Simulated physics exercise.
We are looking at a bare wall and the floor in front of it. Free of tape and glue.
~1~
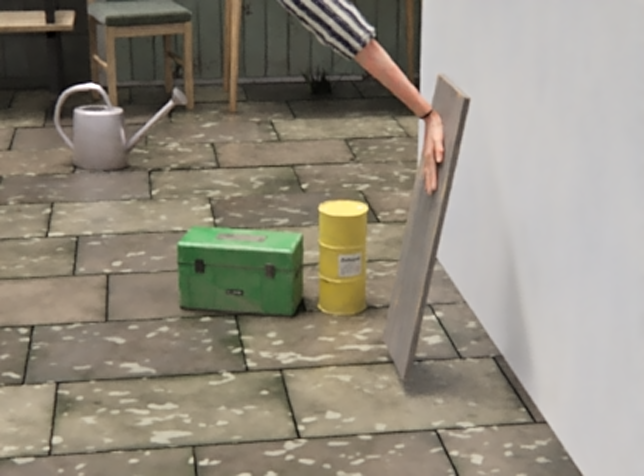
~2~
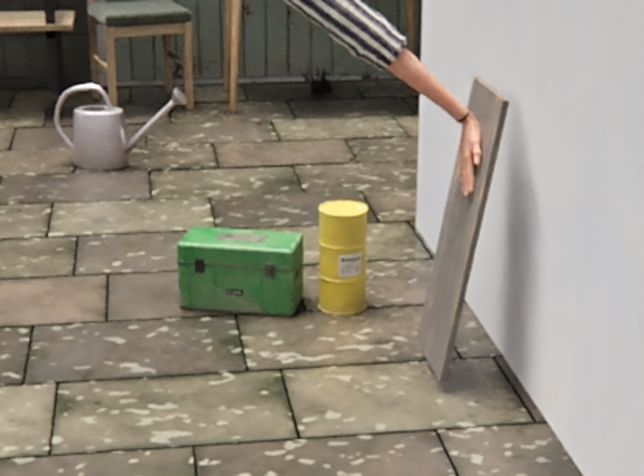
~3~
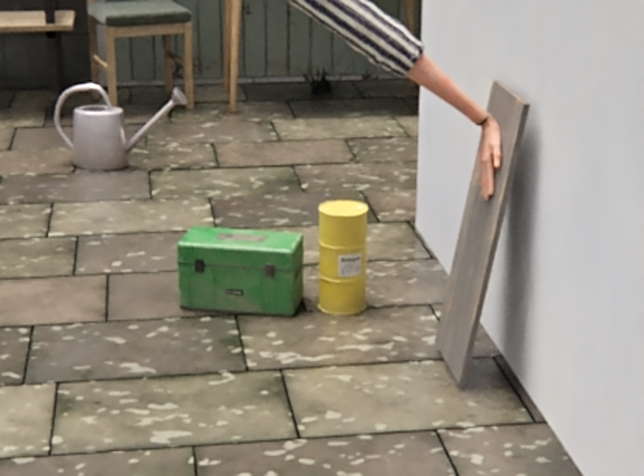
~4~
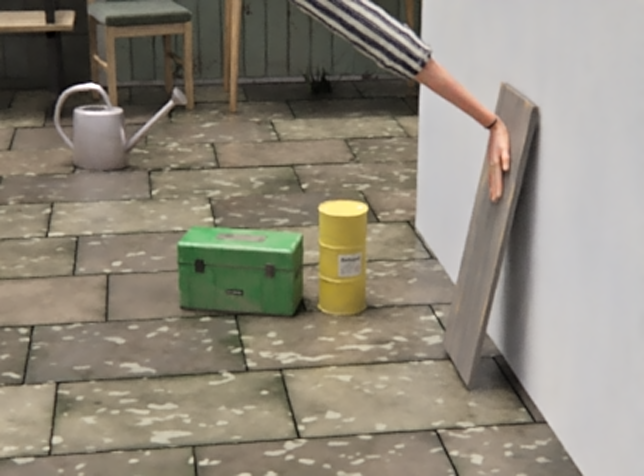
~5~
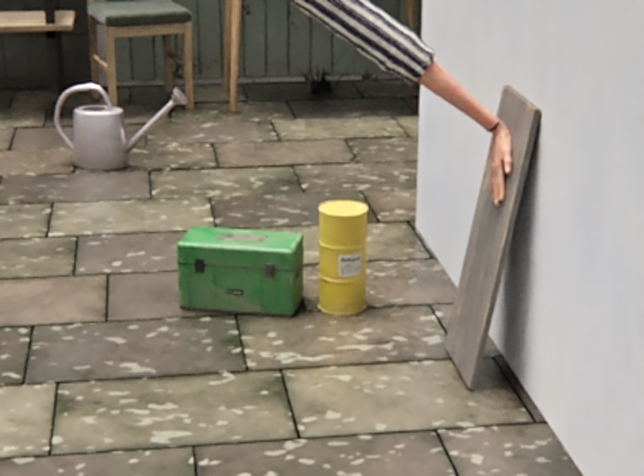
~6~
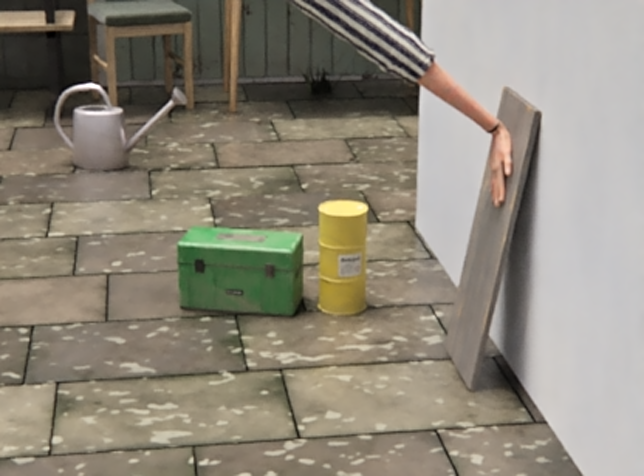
The clip opens on a paved patio where a hand in a striped sleeve holds a grey board upright, right of a green toolbox and yellow drum. The hand moves the board rightward to the bare wall, then keeps hold as it leans there, nearly still, while everything else stays put.
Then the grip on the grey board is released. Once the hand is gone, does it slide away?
Keeps its footing.
Then, 0.20 s later than the last frame, all is still.
Then, 0.50 s later than the last frame, grey board resting near (489, 238).
When it is over, all 3 as before. End places, in pixels of the last picture, grey board near (489, 238). The board stays up.
